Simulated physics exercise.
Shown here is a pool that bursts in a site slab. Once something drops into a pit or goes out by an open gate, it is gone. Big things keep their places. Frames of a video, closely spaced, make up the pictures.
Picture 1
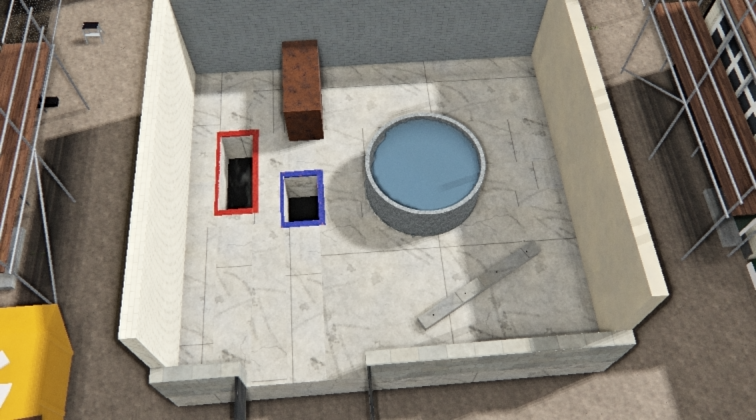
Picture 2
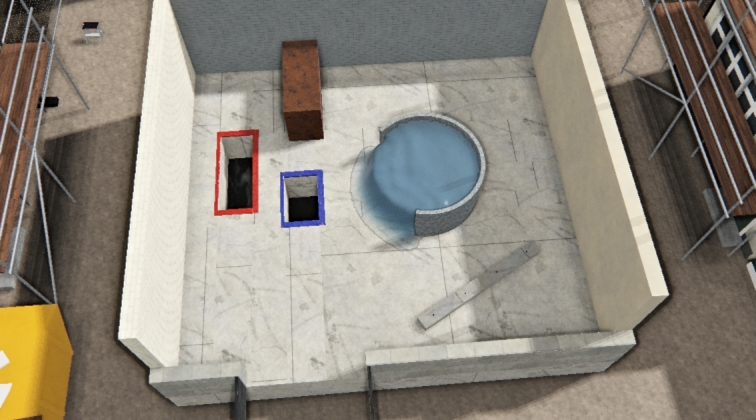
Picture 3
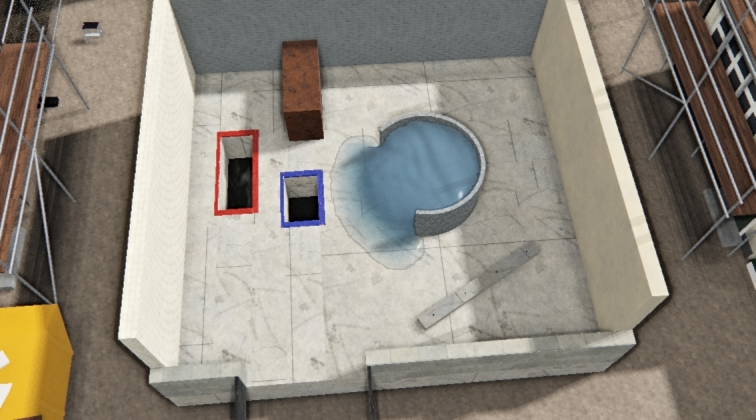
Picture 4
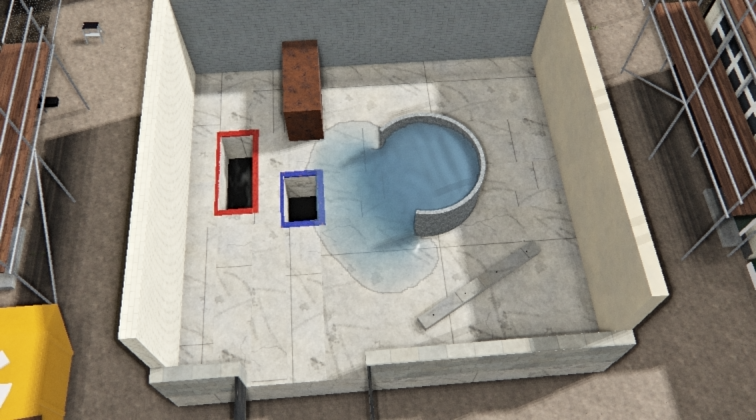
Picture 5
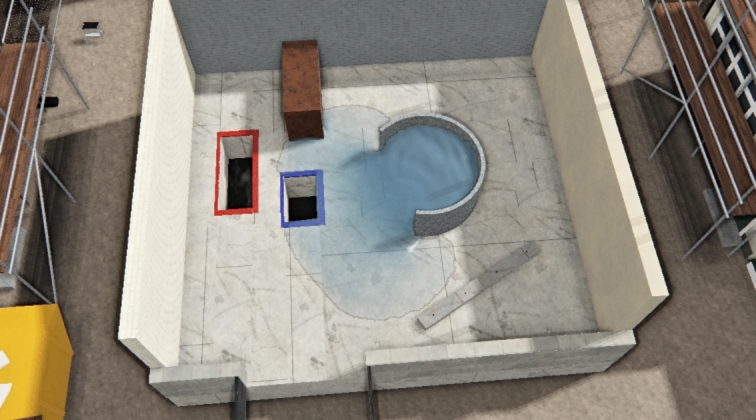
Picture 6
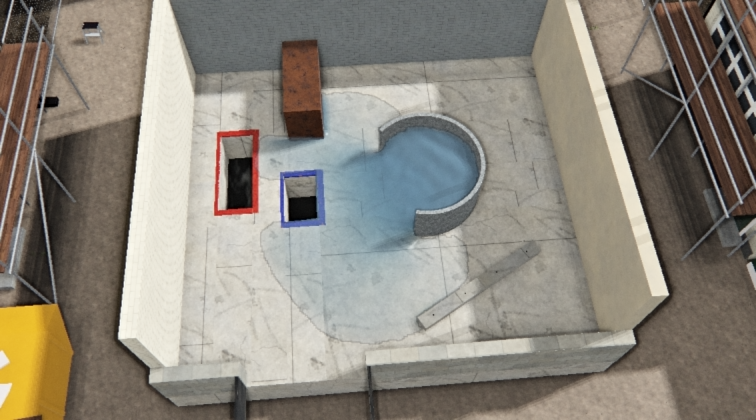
Water bursts from the left side of a round pool and spreads across the pale slab.
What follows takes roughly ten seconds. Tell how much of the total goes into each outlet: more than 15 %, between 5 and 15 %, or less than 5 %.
Where it goes: The gate gets more than 15 %; the blue pit gets more than 15 %; the red pit gets more than 15 %.
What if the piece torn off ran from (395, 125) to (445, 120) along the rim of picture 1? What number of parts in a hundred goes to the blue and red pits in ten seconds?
In percent: Blue 6, red 4.
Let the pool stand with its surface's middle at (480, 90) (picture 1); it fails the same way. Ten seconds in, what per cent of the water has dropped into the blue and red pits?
Blue 25 %, red 10 %.
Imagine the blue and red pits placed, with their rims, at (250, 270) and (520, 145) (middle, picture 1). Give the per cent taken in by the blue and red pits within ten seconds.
The blue pit ends up with 35 per cent, the red pit with 2 per cent.
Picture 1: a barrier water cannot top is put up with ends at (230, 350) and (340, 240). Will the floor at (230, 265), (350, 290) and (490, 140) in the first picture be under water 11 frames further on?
Point by point: First swamped, next swamped, last spared.
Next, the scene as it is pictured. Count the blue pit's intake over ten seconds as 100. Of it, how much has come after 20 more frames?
My estimate is close to 80 per cent.
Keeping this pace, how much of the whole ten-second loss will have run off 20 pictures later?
Near 65 %.
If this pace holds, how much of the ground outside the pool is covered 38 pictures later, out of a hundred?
Near 55 in a hundred.
A moment on, water covers 40 % of the floor; the gate 2 %, the blue pit 12 %, the red pit 3 %.
Next, water covers 45 % of the floor; the gate 6 %, the blue pit 19 %, the red pit 7 %.
Then, water covers 50 % of the floor; the gate 11 %, the blue pit 25 %, the red pit 10 %.
Later, water covers 55 % of the floor; the gate 17 %, the blue pit 28 %, the red pit 15 %.
In the end, water covers 65 % of the floor; the gate 20 %, the blue pit 32 %, the red pit 18 %.
